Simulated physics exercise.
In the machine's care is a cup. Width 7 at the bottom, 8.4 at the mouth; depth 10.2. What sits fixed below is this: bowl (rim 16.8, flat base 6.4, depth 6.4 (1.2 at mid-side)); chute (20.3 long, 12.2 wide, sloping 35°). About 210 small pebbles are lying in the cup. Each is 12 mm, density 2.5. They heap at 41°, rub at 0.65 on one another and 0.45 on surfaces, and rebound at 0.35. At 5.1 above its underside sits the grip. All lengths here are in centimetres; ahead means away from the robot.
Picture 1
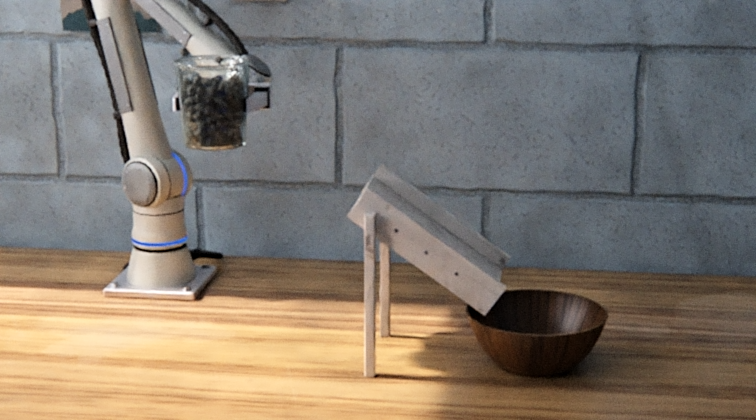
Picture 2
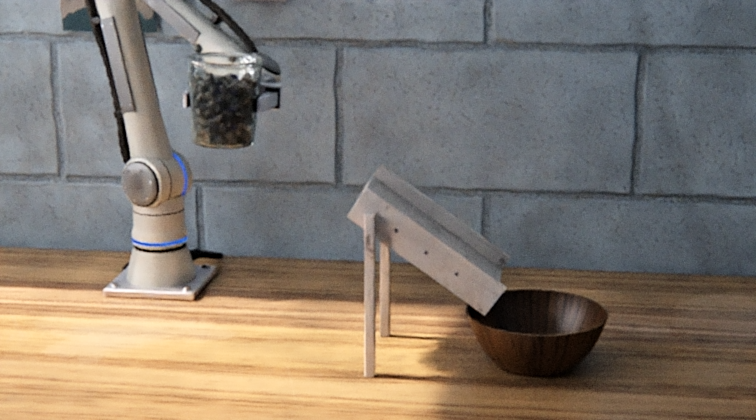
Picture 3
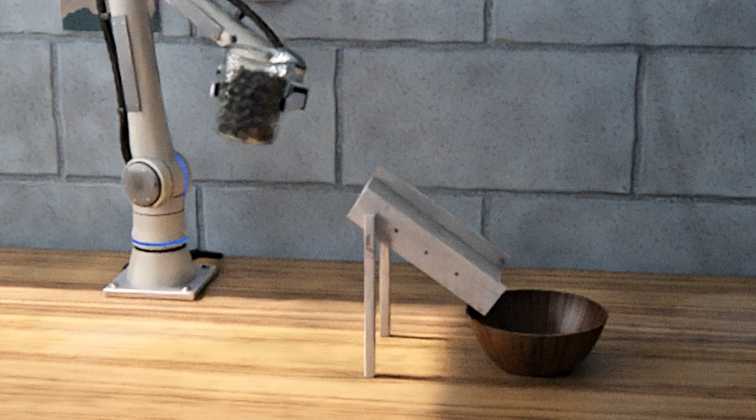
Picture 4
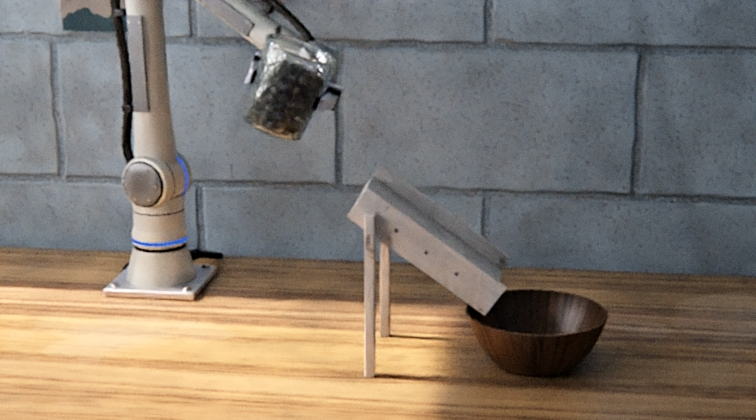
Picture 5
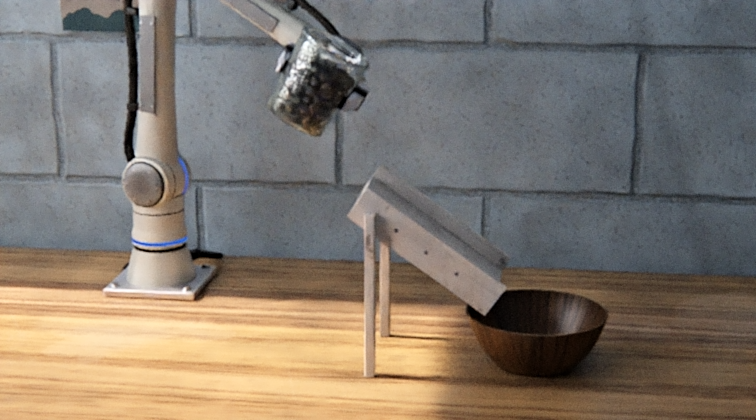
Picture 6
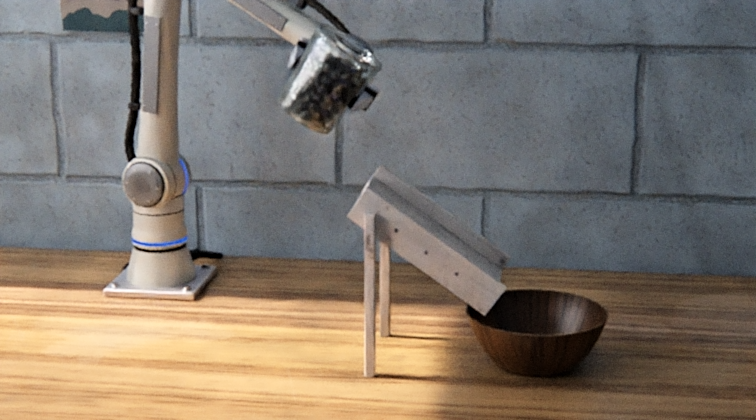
The clip opens with a robot arm holding a clear cup of dark pebbles upright, left of a sloped wooden chute and a brown bowl on a wooden table. The arm carries the cup to the right and slightly upward, tilting it steadily forward, while the chute and bowl stay still.
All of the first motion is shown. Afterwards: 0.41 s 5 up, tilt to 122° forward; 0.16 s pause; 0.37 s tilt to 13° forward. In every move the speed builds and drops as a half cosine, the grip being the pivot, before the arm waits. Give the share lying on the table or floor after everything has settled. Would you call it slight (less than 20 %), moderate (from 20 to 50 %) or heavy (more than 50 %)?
I would call it slight.
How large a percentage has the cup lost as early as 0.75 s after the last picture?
By then about 80 % is out.
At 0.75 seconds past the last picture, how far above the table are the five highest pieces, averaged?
Some 38 cm.
Then, 0.38 s later, tilted 121° forward, highest piece 44 above the table; 189 in the cup, 1 in the bowl, 16 on the chute or in flight.
Then, 0.75 s later, tilted 69° forward, highest piece 39 above the table; 62 in the bowl, 38 in the cup, 2 on the table or floor, 104 on the chute or in flight.
Then, 1.14 s later, tilted 13° forward, highest piece 40 above the table; 162 in the bowl, 35 in the cup, 8 on the table or floor, 1 on the chute or in flight.
Then, 2.19 s later, tilted 13° forward, highest piece 40 above the table; 163 in the bowl, 35 in the cup, 8 on the table or floor.
At rest, 163 in the bowl, 35 in the cup, 8 on the table or floor. That is 4 % on the table or floor.
